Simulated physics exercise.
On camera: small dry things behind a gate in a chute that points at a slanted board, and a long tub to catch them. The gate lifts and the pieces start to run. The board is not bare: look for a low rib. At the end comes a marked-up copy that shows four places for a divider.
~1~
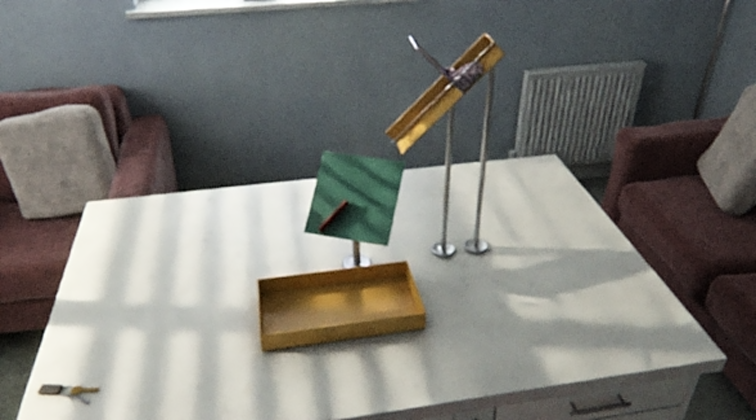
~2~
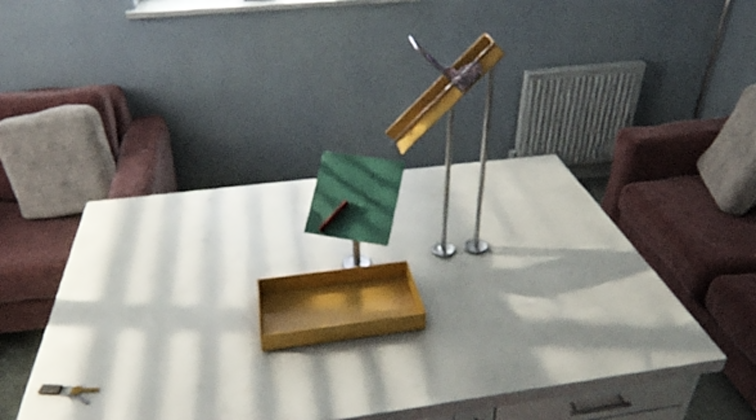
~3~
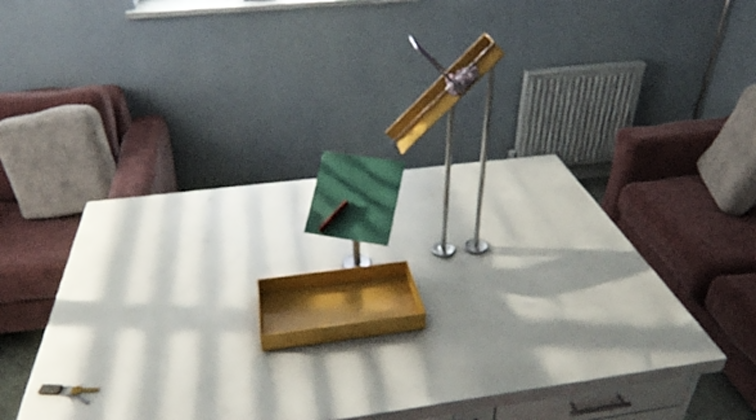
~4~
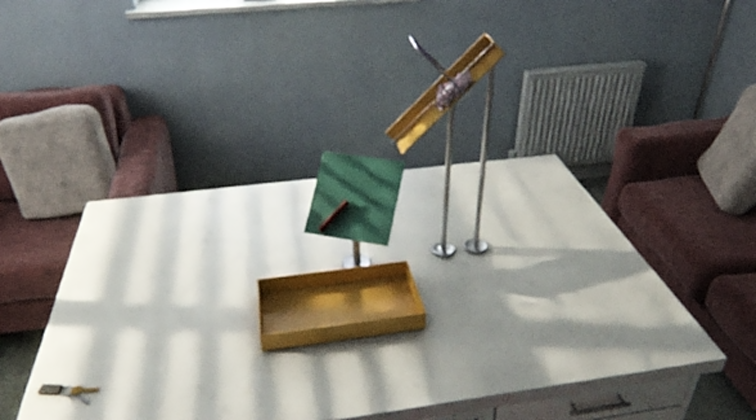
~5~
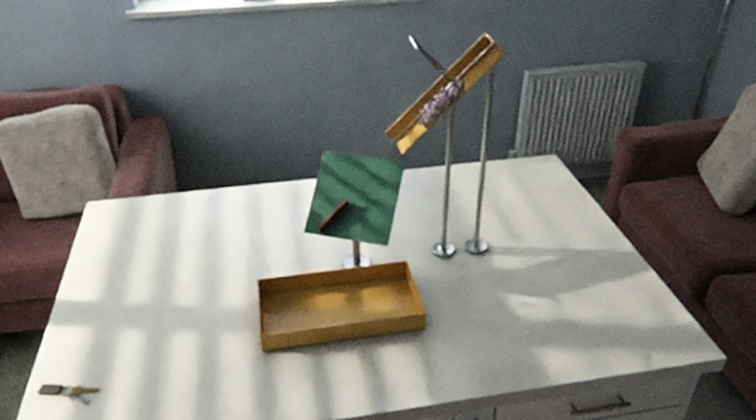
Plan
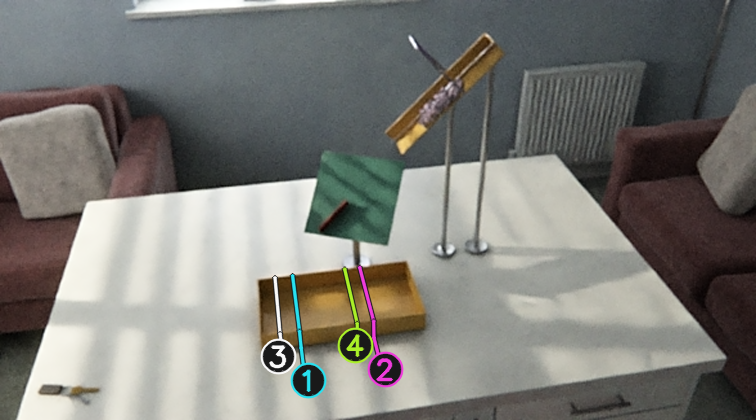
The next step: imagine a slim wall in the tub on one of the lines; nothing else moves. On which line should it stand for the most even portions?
Line 1.
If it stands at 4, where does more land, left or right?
The left side.
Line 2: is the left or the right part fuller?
More lands on the left.
On the marked copy, line 1 crosses the front rim at (299, 330); line 2 crosses the front rim at (373, 320); line 3 crosses the front rim at (280, 333); line 4 crosses the front rim at (357, 322).
Choosing 1, of what is caught, close to a third on the left of the divider, close to half on the right.
Choosing 2, of what is caught, the whole lot on the left of the divider, none at all on the right.
Choosing 3, of what is caught, close to a quarter on the left of the divider, the bulk on the right.
Choosing 4, of what is caught, all but a few on the left of the divider, only a few on the right.
